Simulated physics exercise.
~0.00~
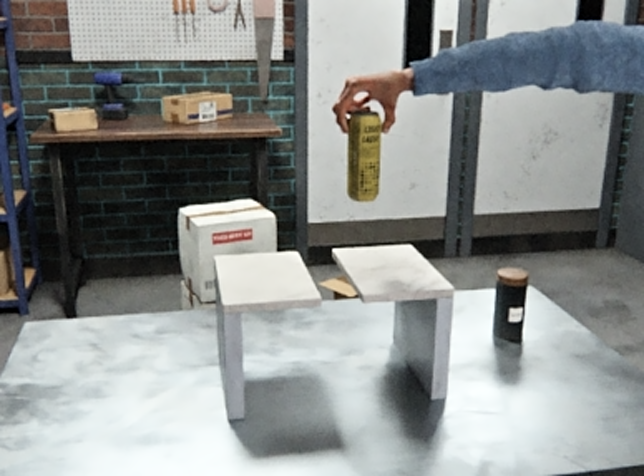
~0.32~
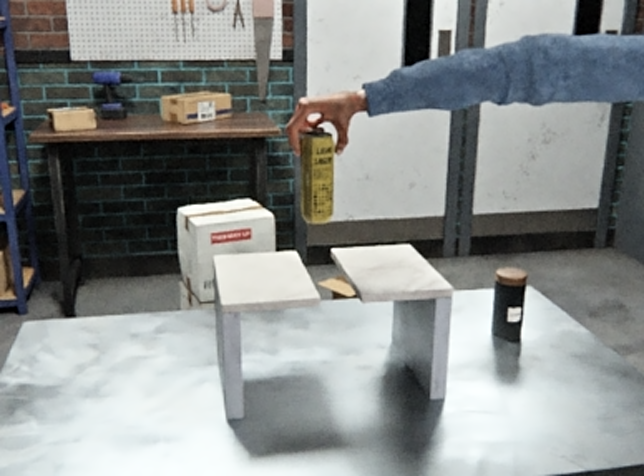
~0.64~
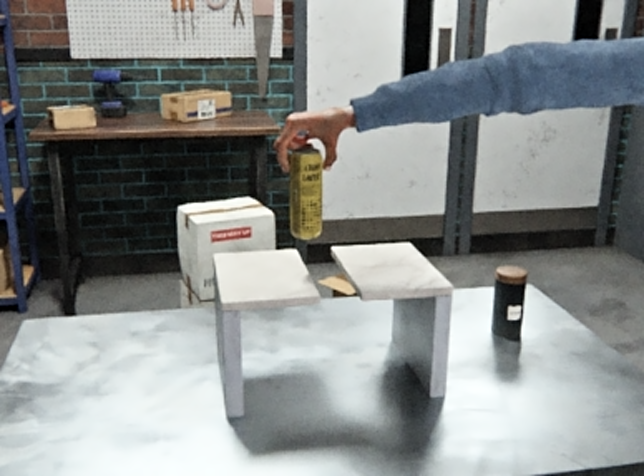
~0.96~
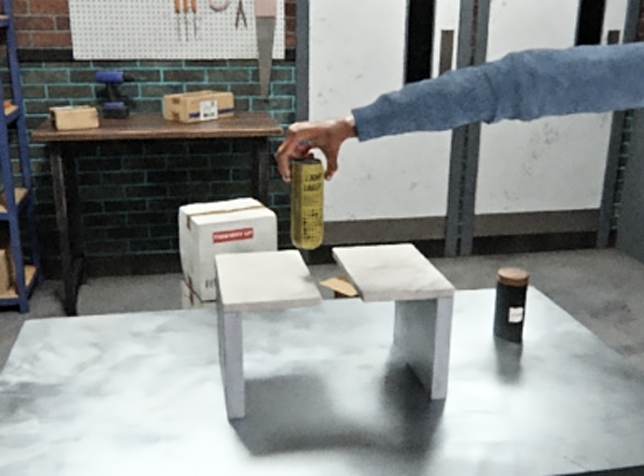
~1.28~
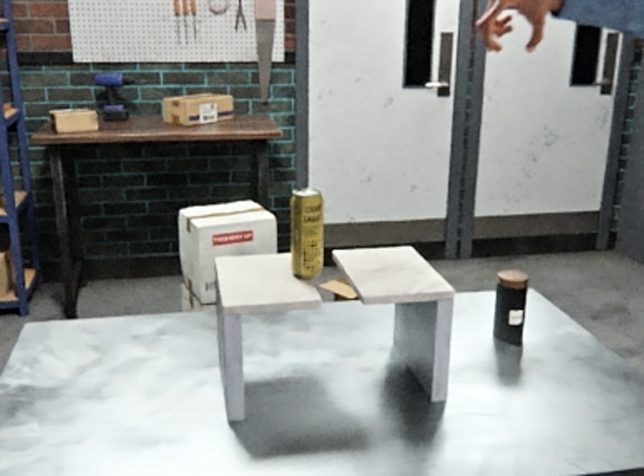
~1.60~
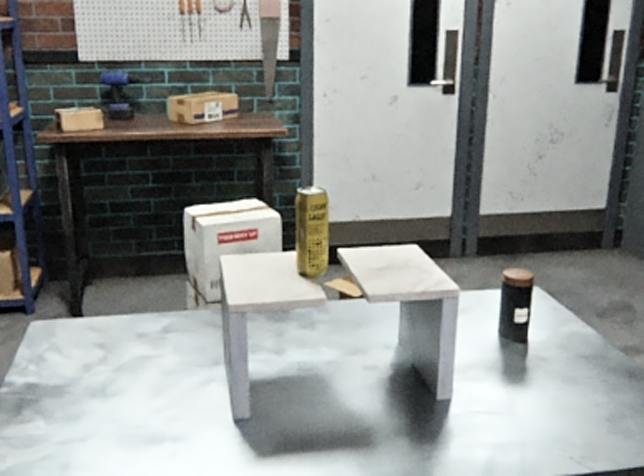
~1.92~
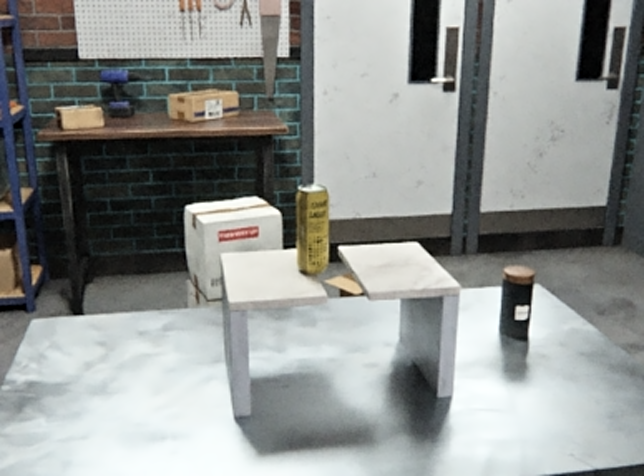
A yellow can is lowered by a hand, released, and stays upright beside the gap.
